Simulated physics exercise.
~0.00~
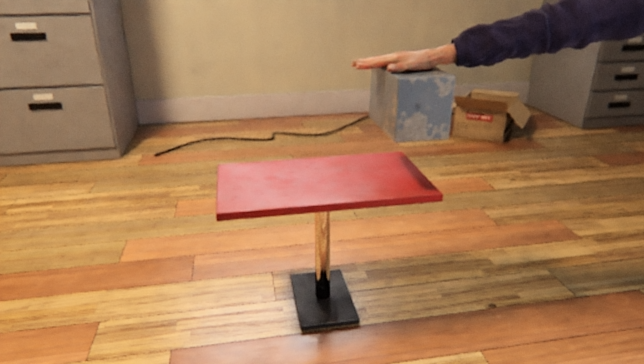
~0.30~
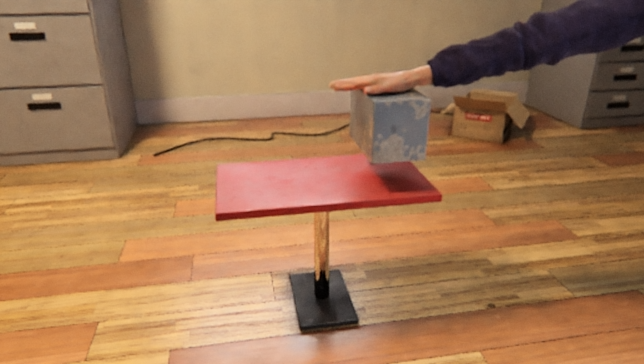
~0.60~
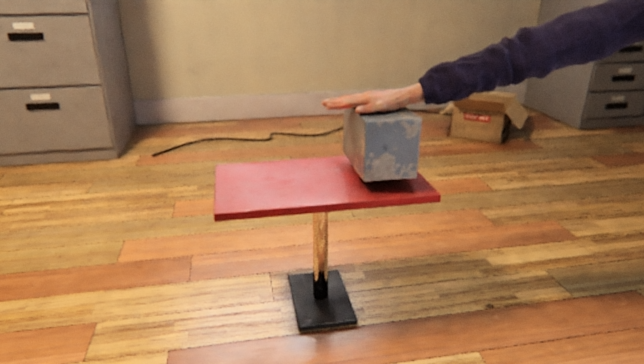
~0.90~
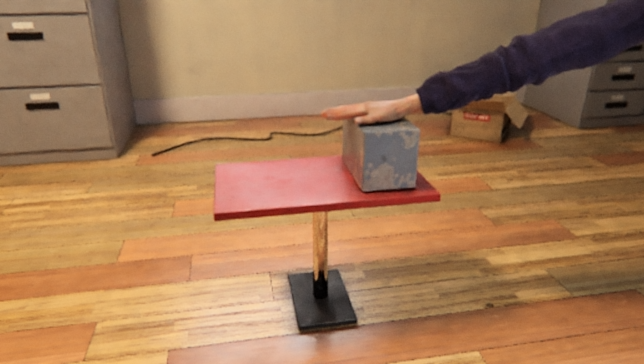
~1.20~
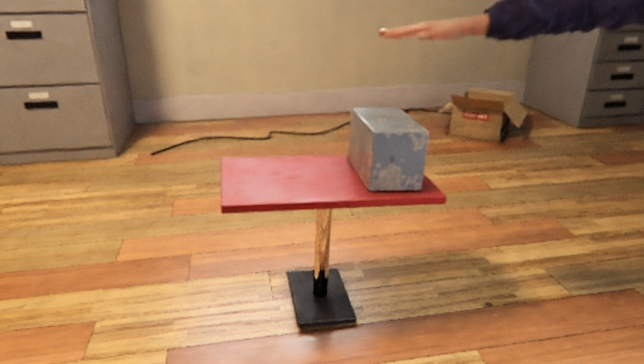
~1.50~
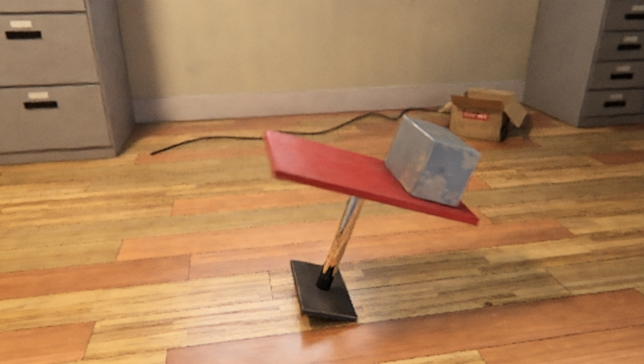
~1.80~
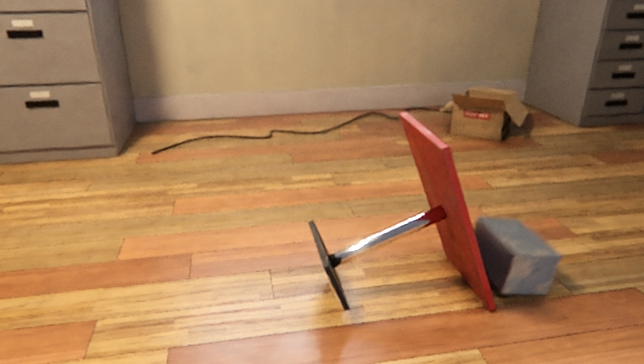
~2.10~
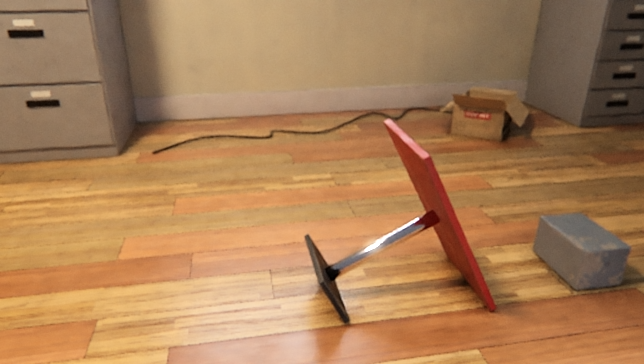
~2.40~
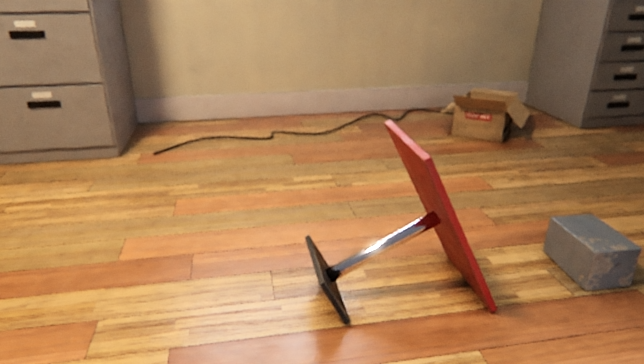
We see a hand set a grey block on the right side of a red side table with a narrow base, then let go and draw back. The table tips over to the right, the block slides off onto the floor, and both come to rest, the table lying on its side.
